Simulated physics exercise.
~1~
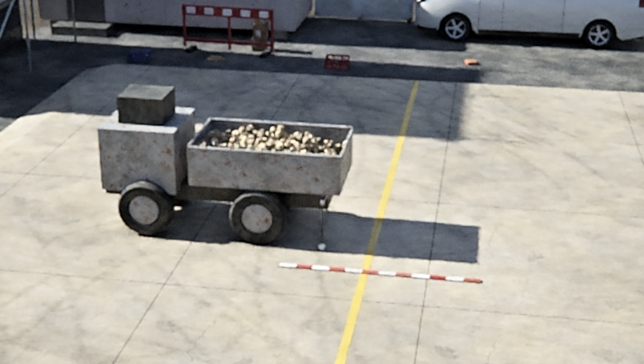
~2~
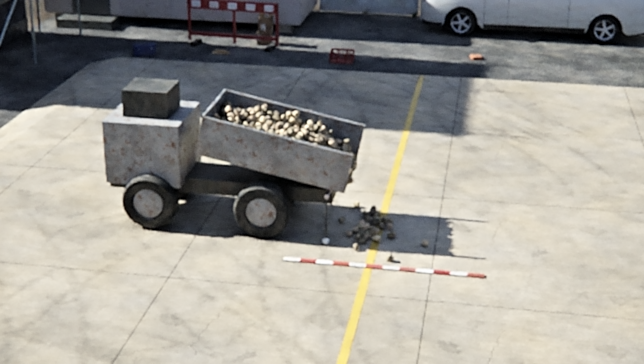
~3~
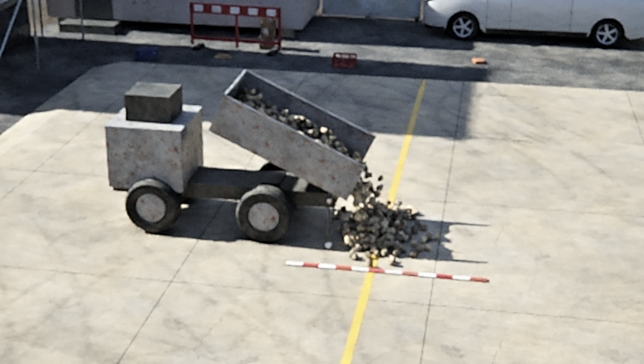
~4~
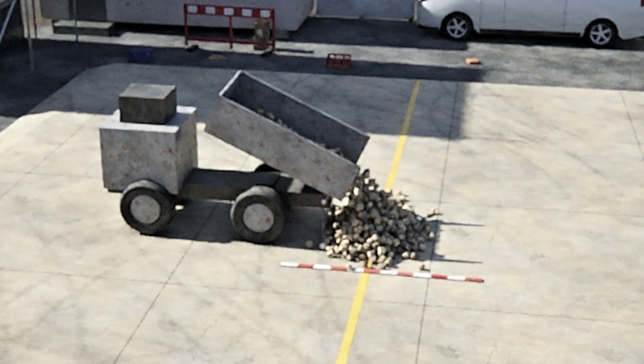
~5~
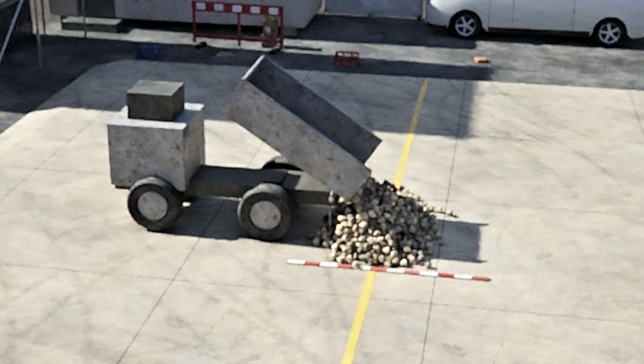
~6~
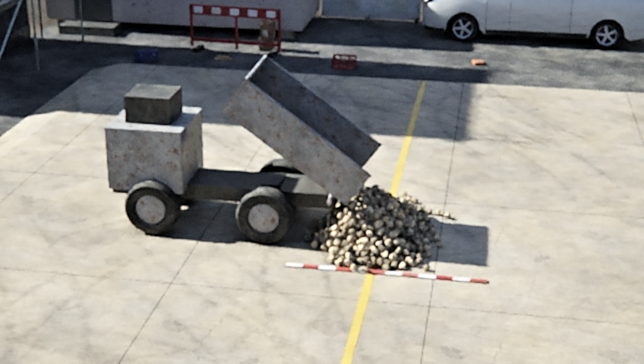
On a sunlit concrete yard, a grey trailer tips its bed, heaping stones across a yellow line.
